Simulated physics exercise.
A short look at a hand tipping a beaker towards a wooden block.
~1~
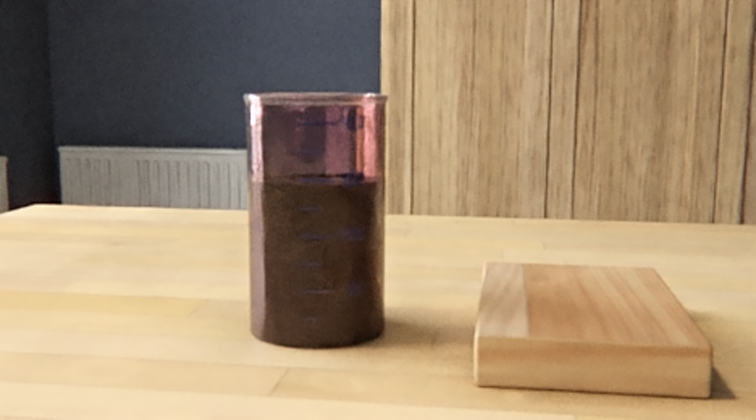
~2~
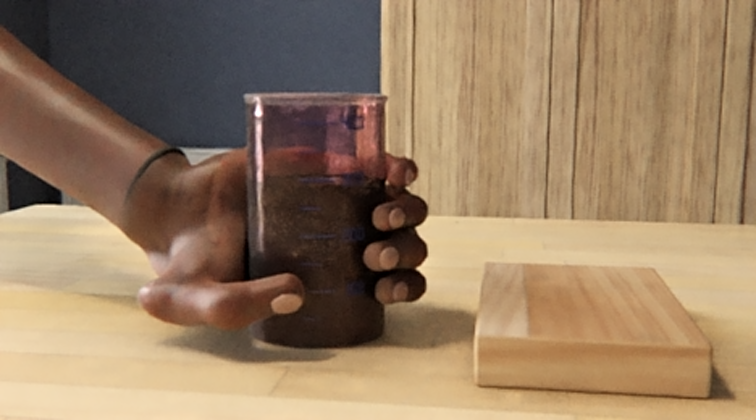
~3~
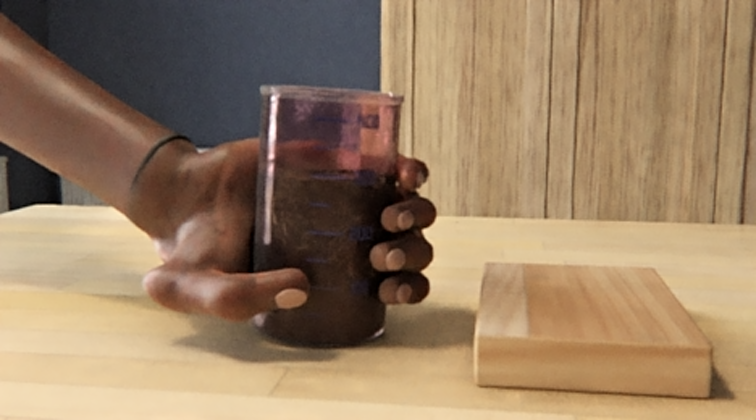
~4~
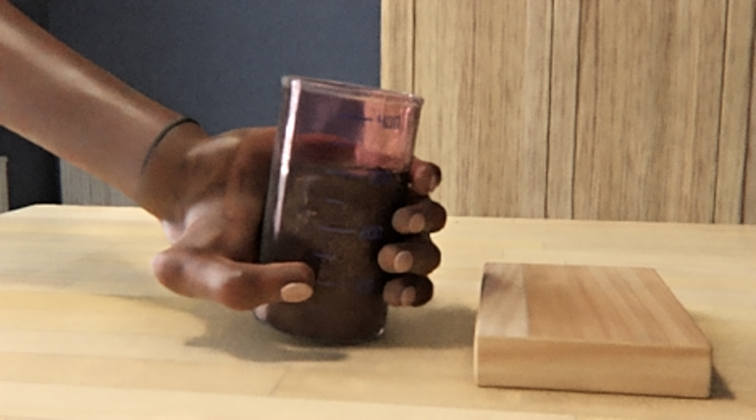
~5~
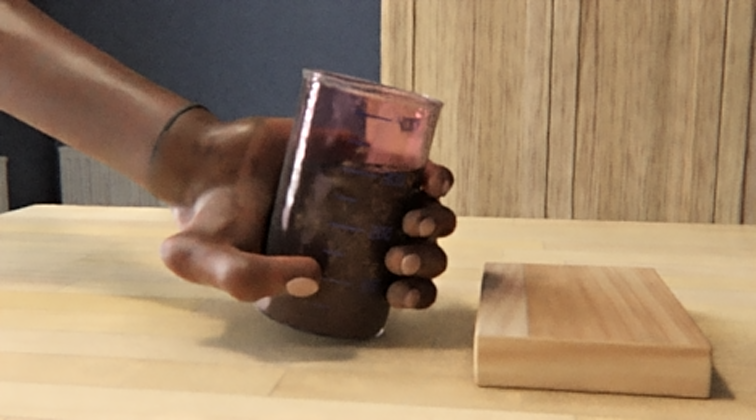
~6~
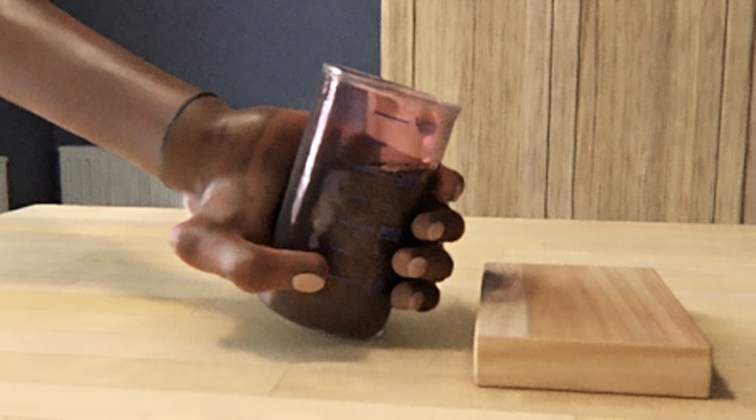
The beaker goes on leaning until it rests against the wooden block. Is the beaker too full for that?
As it turns out, it spills.
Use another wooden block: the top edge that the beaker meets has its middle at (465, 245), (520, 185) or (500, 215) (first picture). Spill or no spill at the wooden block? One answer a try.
One after the other: Keeps it in, loses none, is safe.
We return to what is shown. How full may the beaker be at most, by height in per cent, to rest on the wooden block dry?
Roughly 45 per cent.
Next, the beaker leans by about 40°; its rim is dry.
After that, the beaker leans by about 55°; it has slopped over; nearly all of the coffee is inside.
Finally, the beaker leans by about 65°, against the wooden block; it has slopped over; about three quarters of the coffee is inside.
